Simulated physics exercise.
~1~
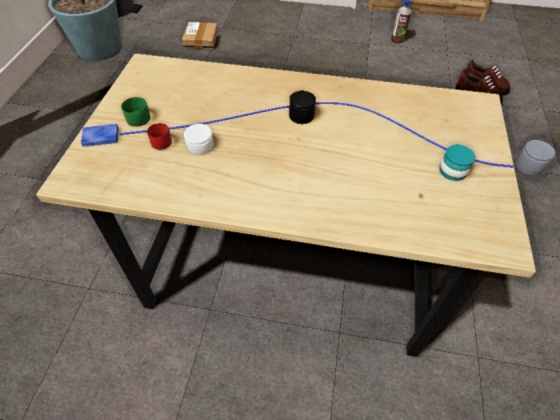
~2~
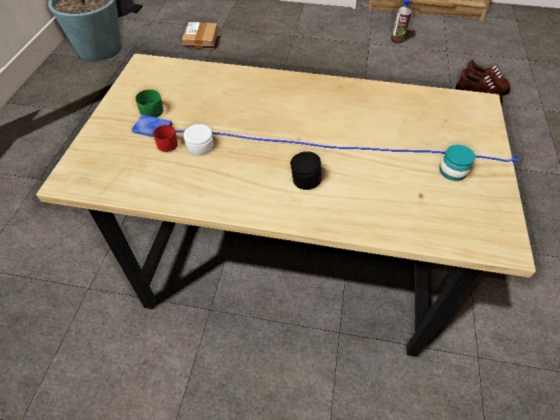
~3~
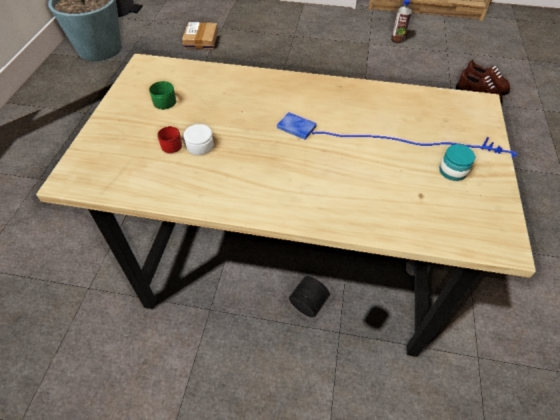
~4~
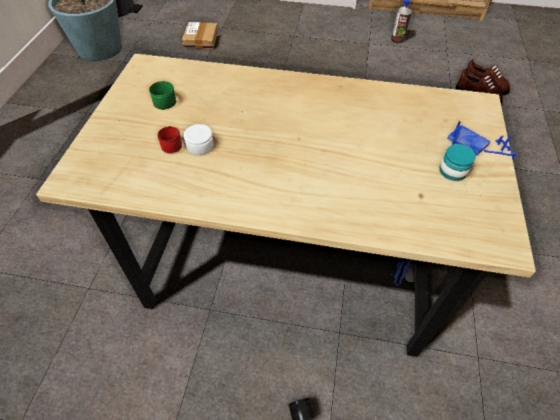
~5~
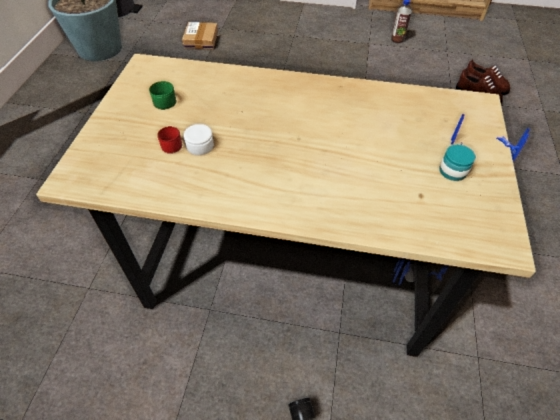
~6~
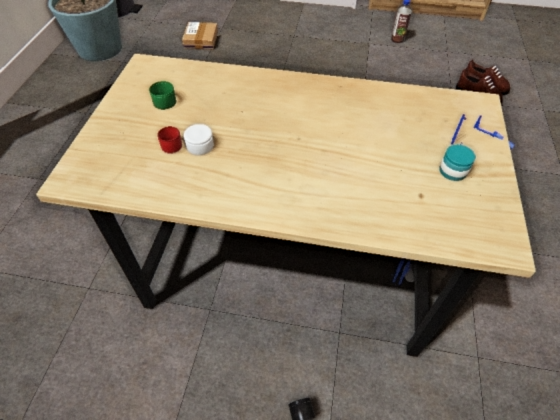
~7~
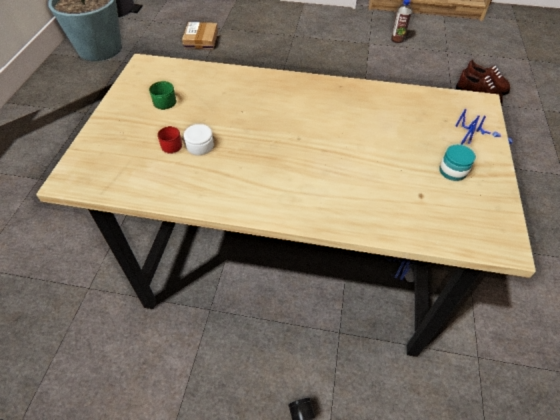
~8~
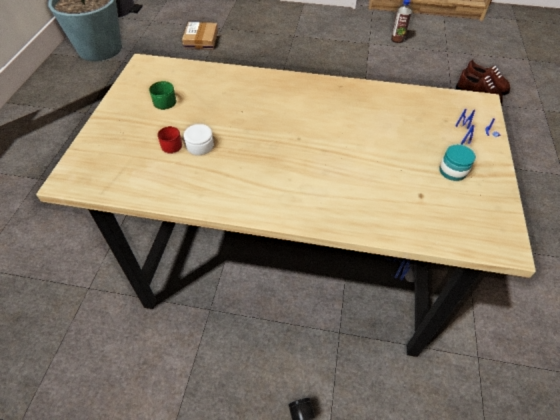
A grey speaker drops past the right edge of a pale wooden table, seen from above on a grey tiled floor, pulling a thin blue cable tied to a blue phone at the left. Green, red and white containers stand near the phone, a black tub at the centre and a teal canister at the right. The tightening cable sweeps the black tub toward the near edge, and it falls to the floor. The phone nudges the green cup and red mug, then slides rightward behind the canister. It finally leaves the top, while the other containers remain standing.
